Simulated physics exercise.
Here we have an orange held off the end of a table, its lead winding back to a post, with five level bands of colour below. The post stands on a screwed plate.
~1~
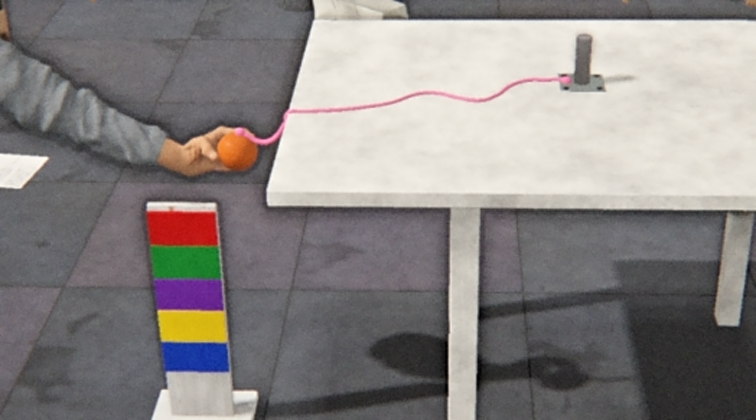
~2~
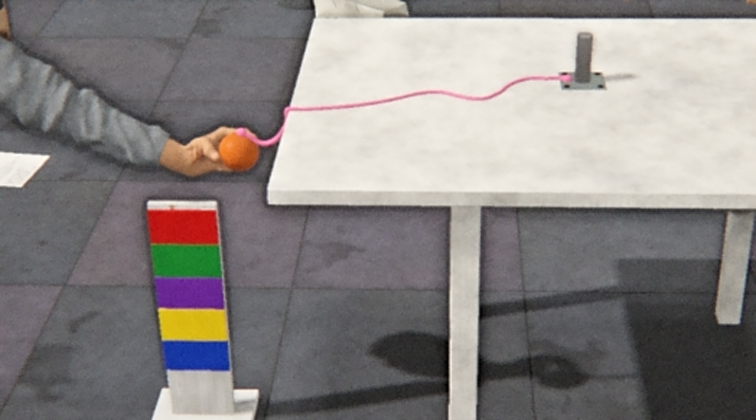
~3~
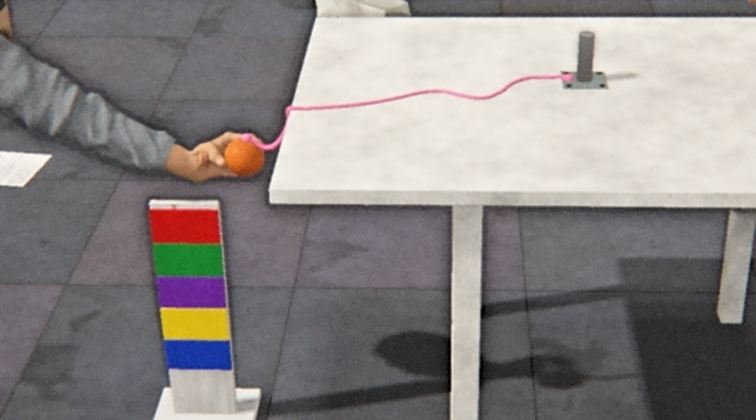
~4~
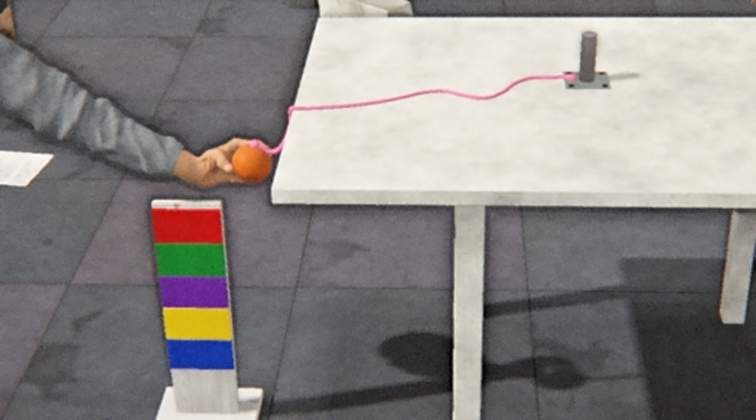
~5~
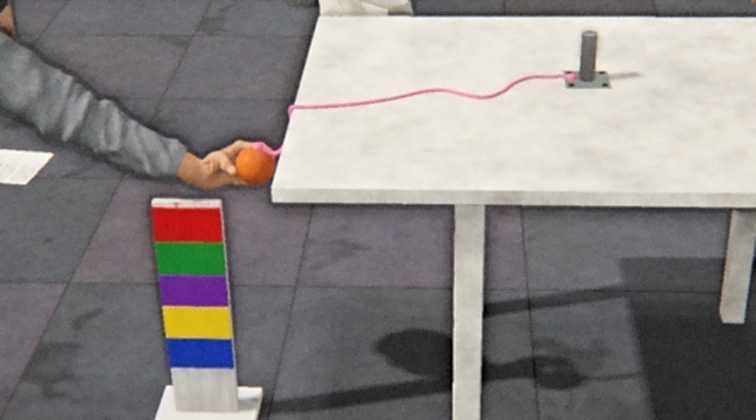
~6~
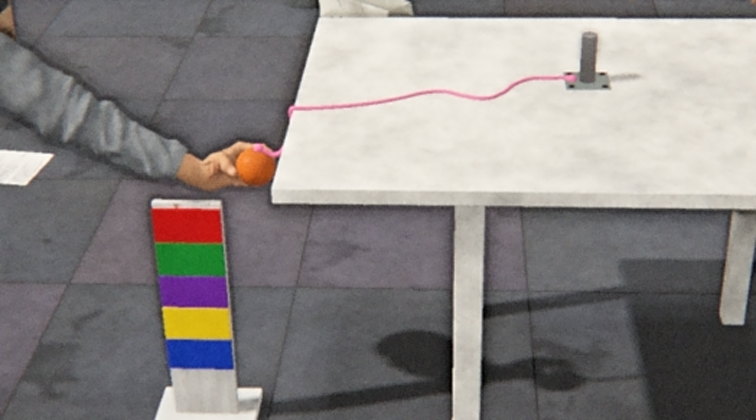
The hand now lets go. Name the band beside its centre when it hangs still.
Its centre hangs level with the red band.
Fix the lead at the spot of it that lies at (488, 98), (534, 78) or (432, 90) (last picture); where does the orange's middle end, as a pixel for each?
In that order: (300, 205), (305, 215) and (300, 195).
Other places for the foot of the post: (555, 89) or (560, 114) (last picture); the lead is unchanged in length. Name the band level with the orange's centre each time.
In that order: Green; green.
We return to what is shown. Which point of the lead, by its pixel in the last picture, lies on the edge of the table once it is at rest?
At (327, 108), roughly.
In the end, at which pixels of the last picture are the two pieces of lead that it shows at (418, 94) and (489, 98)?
Near (391, 94) and (466, 88).
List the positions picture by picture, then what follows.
In the first picture, orange (237, 151); red (182, 230); green (186, 264); purple (189, 296); yellow (192, 328); blue (195, 358).
In the second picture, orange (239, 152); lead through (535, 78) (490, 97) (425, 93) (361, 105) (291, 113).
In the third picture, orange (244, 157).
In the fourth picture, orange (252, 164); lead through (539, 77) (494, 96) (430, 92) (365, 104) (295, 112).
In the fifth picture, orange (255, 166).
In the sixth picture, orange (256, 167); lead through (540, 78) (495, 97) (430, 92) (365, 104) (295, 112).
A little later, orange near (325, 208); level with red.
Next, orange near (297, 220); level with red.
When it is over, orange near (303, 218); level with red. Its middle rests at the red band.
